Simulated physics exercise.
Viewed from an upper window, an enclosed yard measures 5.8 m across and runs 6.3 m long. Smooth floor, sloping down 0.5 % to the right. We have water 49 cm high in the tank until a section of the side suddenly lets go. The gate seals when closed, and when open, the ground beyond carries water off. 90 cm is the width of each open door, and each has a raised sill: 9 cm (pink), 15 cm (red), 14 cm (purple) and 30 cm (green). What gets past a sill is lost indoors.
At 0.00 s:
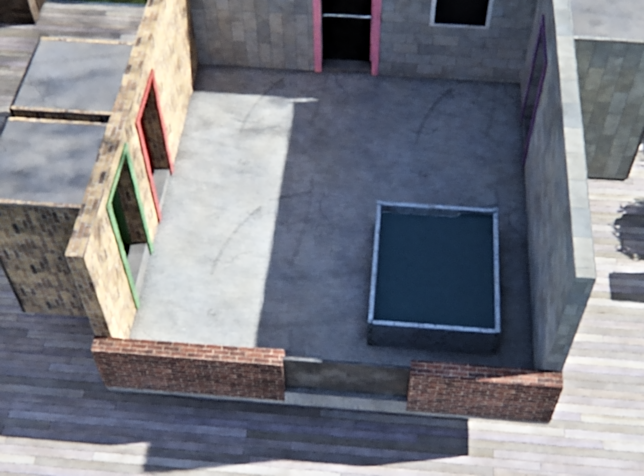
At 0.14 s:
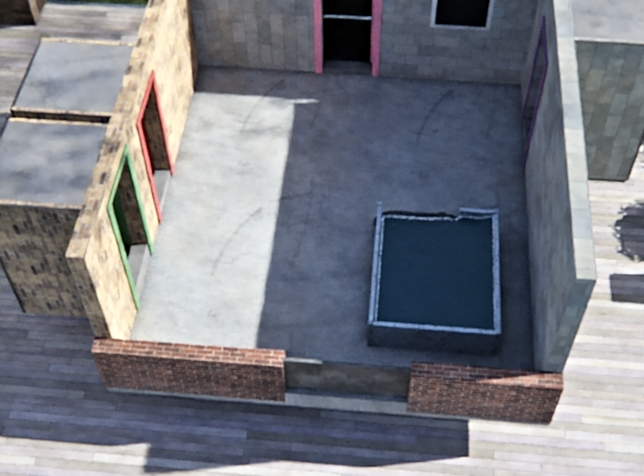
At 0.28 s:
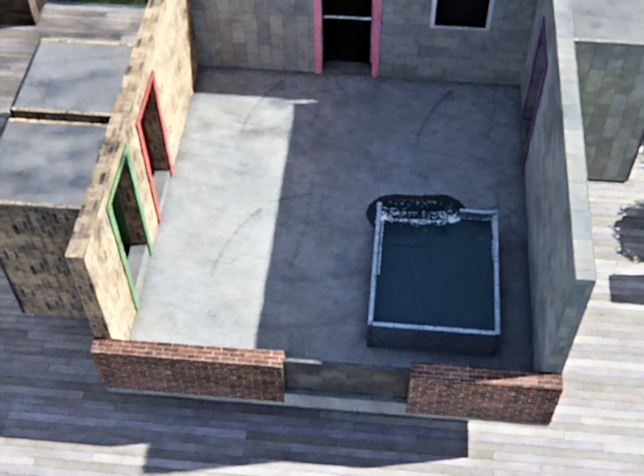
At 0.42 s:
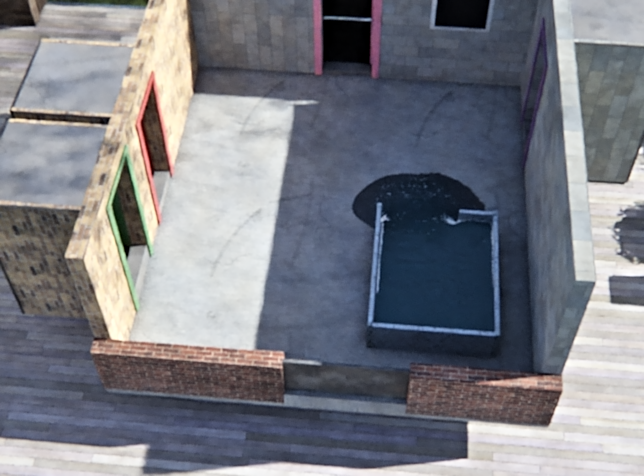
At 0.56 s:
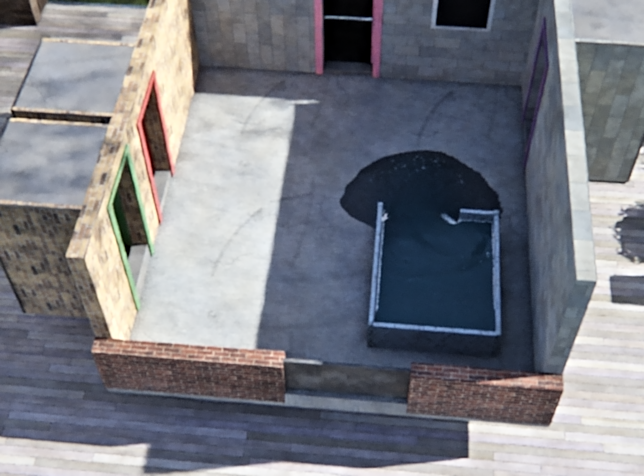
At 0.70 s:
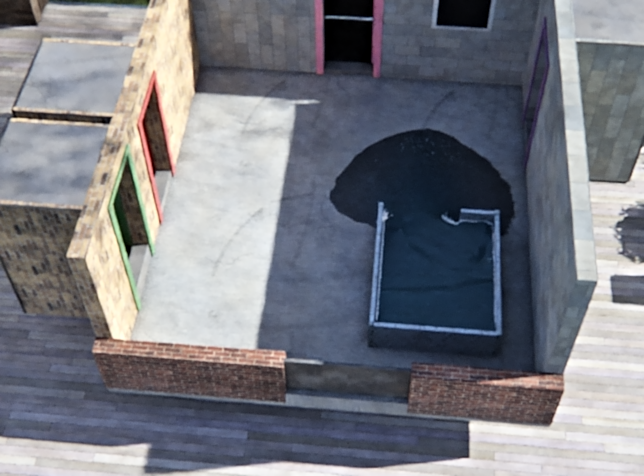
Walled yard seen from above, with dark water breaking through the far side of a rectangular tank and spreading across grey floor.
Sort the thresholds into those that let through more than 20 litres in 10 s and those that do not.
Sorted: Pink door lets more through; red door does not; purple door does not; green door does not.
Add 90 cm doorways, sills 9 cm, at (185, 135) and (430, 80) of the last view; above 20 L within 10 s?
Taking them in order, the first is fine and the second too much.
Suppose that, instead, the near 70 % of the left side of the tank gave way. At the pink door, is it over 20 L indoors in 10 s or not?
In that case, pink door: Less than that.
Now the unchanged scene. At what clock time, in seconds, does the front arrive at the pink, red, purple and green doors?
Arrival times: Pink 1.6 seconds, red 5.0 seconds, purple 1.3 seconds, green 6.0 seconds.
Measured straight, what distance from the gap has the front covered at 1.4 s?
About 3.4 m.
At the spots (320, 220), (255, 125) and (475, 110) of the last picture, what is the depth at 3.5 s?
Listed order: 0 / 2 / 16 cm.
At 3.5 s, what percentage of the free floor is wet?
Wet share: Near 45 percent.
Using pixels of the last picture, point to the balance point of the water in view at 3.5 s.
Around (409, 184).
After 1.4 s water covers 30 % of the floor and is deepest (27 cm) near (401, 226); pink door not reached, red door not reached, purple door 2 cm at the sill, 0 L in, green door not reached.
After 2.2 s water covers 40 % of the floor and is deepest (27 cm) near (511, 91); pink door 16 cm at the sill, 6 L in, red door not reached, purple door 7 cm at the sill, 0 L in, green door not reached.
After 3.5 s water covers 45 % of the floor and is deepest (22 cm) near (200, 72); pink door 14 cm at the sill, 35 L in, red door not reached, purple door 13 cm at the sill, 0 L in, green door not reached.
After 6.0 s water covers 60 % of the floor and is deepest (11 cm) near (524, 151); pink door 9 cm at the sill, 46 L in, red door 3 cm at the sill, 0 L in, purple door 10 cm at the sill, 0 L in, green door not reached.
After 10.0 s water covers 95 % of the floor and is deepest (8 cm) near (124, 365); pink door 6 cm at the sill, 47 L in, red door 4 cm at the sill, 0 L in, purple door 6 cm at the sill, 0 L in, green door 3 cm at the sill, 0 L in.
